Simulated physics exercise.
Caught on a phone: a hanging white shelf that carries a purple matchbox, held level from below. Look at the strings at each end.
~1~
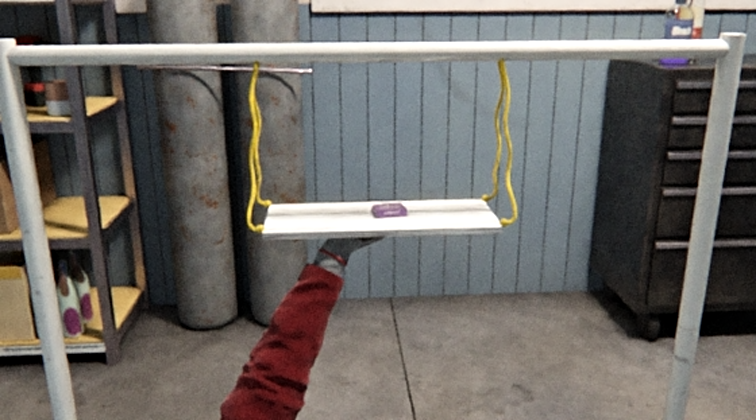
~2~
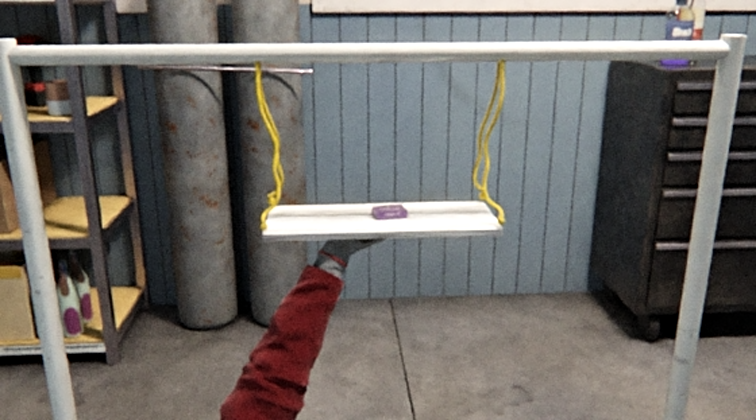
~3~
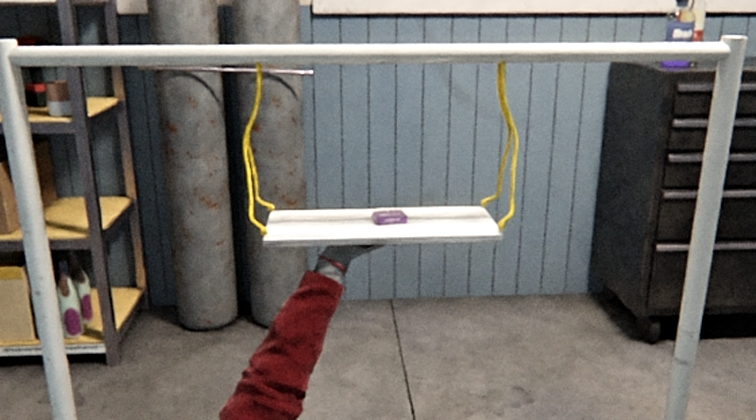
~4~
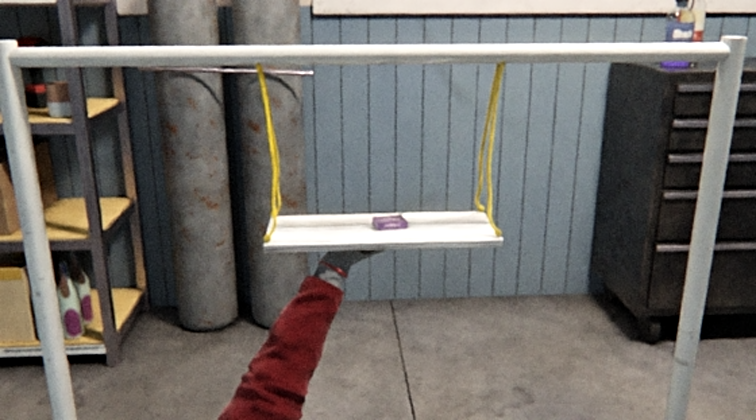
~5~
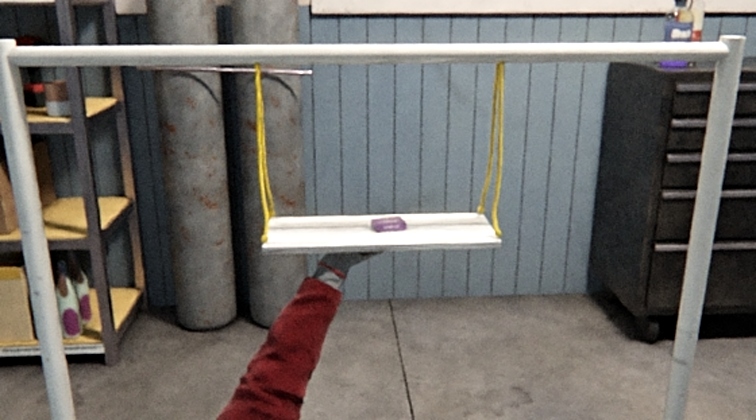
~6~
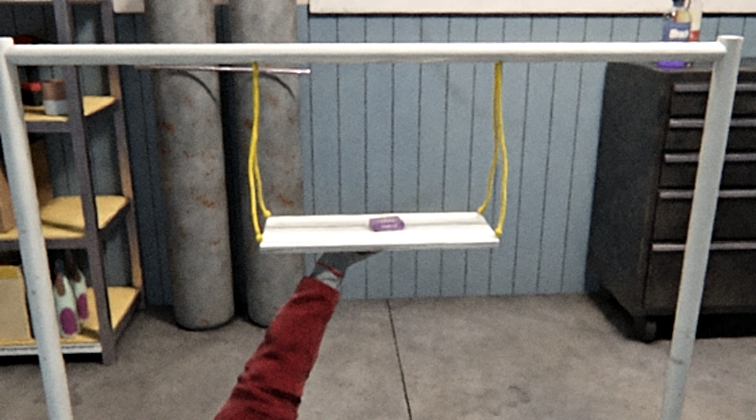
White hanging shelf carrying a small purple box, lowering slightly on a gloved hand as its slack yellow strings straighten.
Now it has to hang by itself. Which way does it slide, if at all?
As it turns out, the purple matchbox stays on the board.
Then, 0.26 s past the final frame, board level; matchbox on the board near (386, 227).
When it is over, board level; matchbox on the board near (386, 228). The purple matchbox remains aboard.
